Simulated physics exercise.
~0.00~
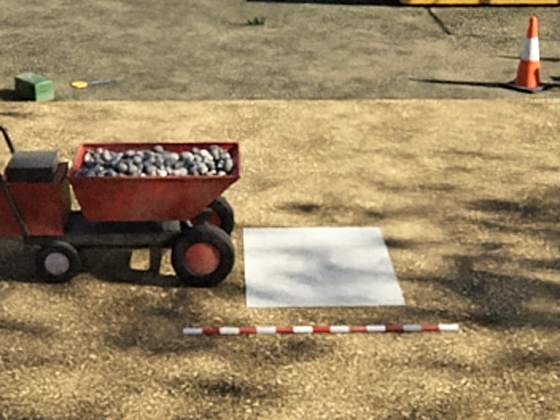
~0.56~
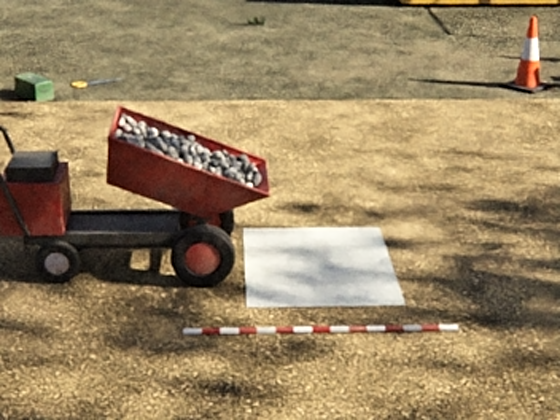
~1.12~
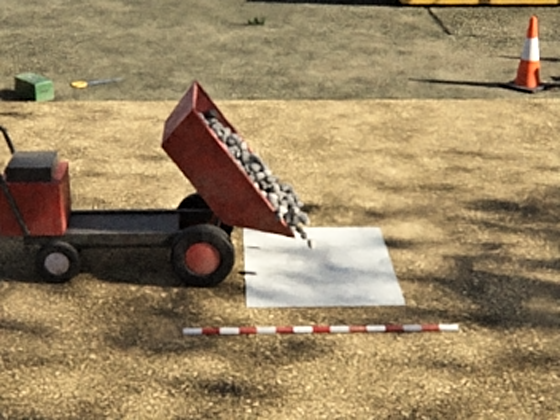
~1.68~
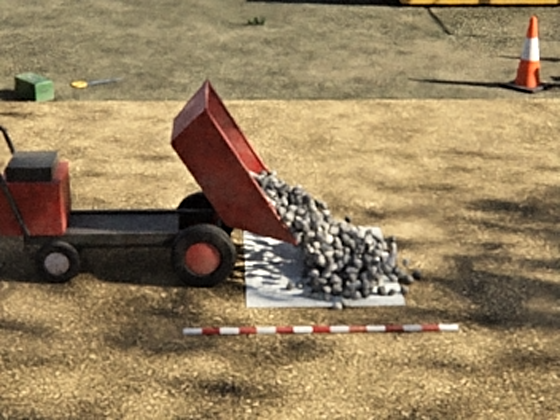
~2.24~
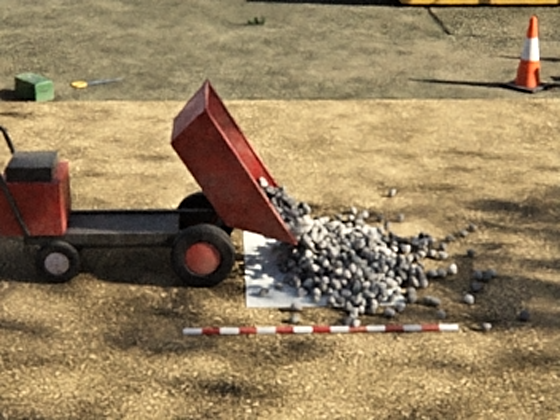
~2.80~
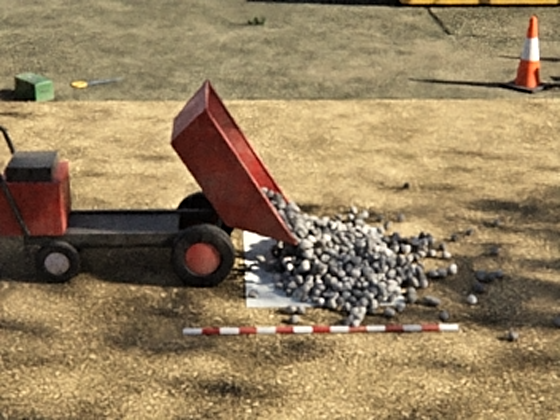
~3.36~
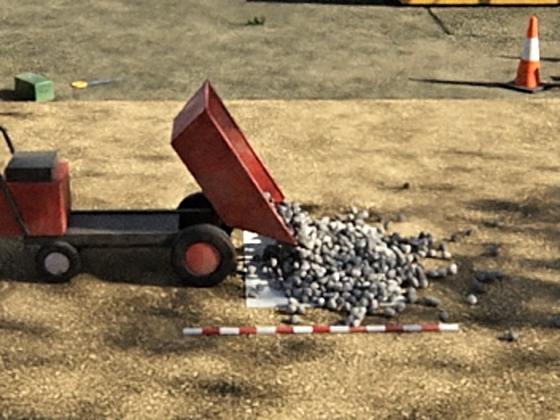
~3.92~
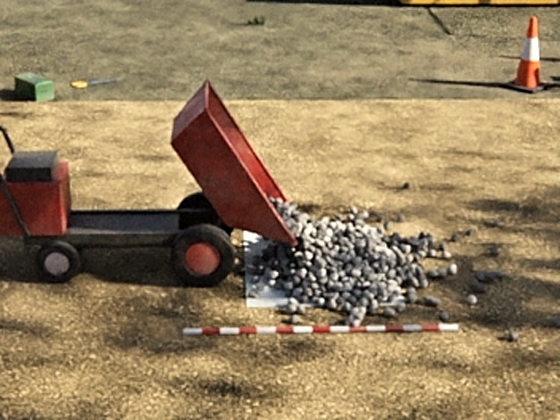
The red skip of a small motor barrow tipped up steeply and poured its rounded grey stones to the right onto a white sheet, where they spread into a heap, with some scattering past the edge, and the skip stayed raised as everything settled.
